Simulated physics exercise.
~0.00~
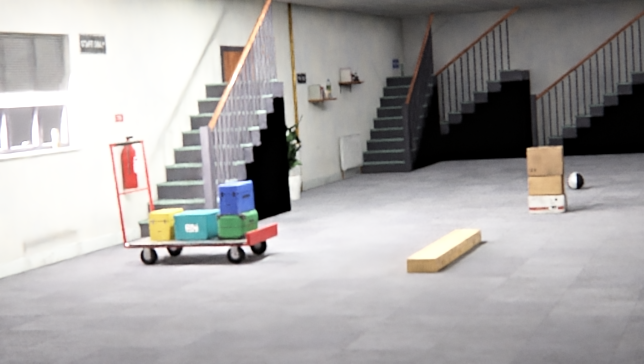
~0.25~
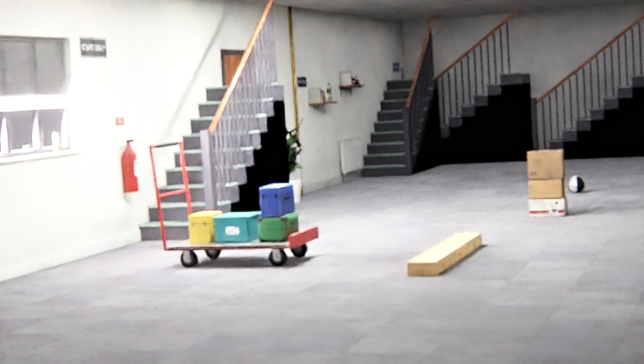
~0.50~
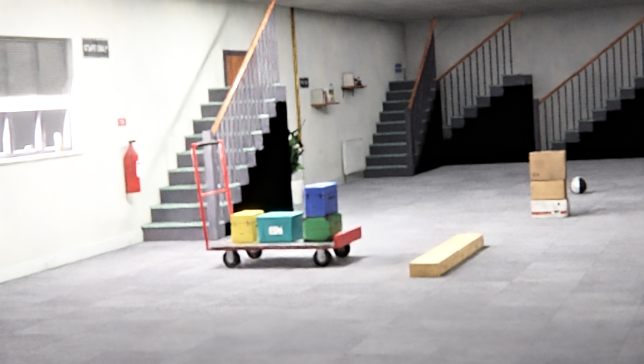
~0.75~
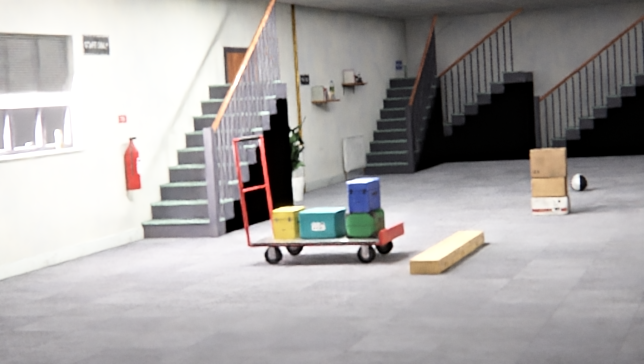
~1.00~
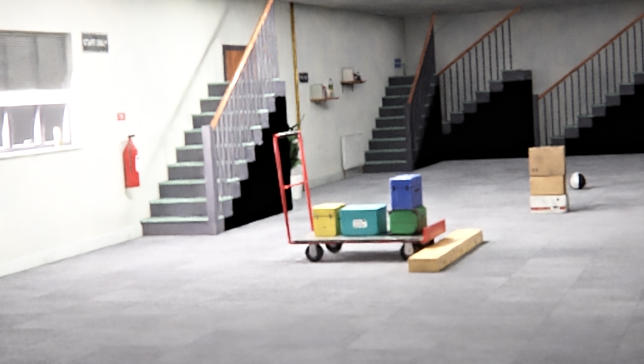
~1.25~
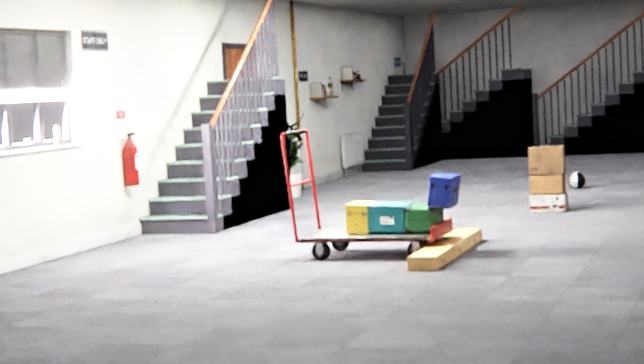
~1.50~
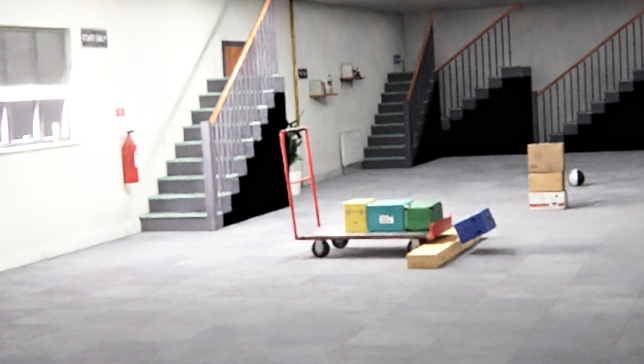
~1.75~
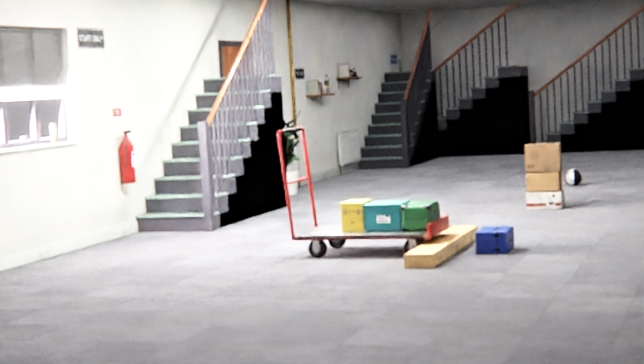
In a grey-floored hall with staircases, a loaded trolley rolling right, stopping at a kerb, its top blue box tumbling onto the floor.
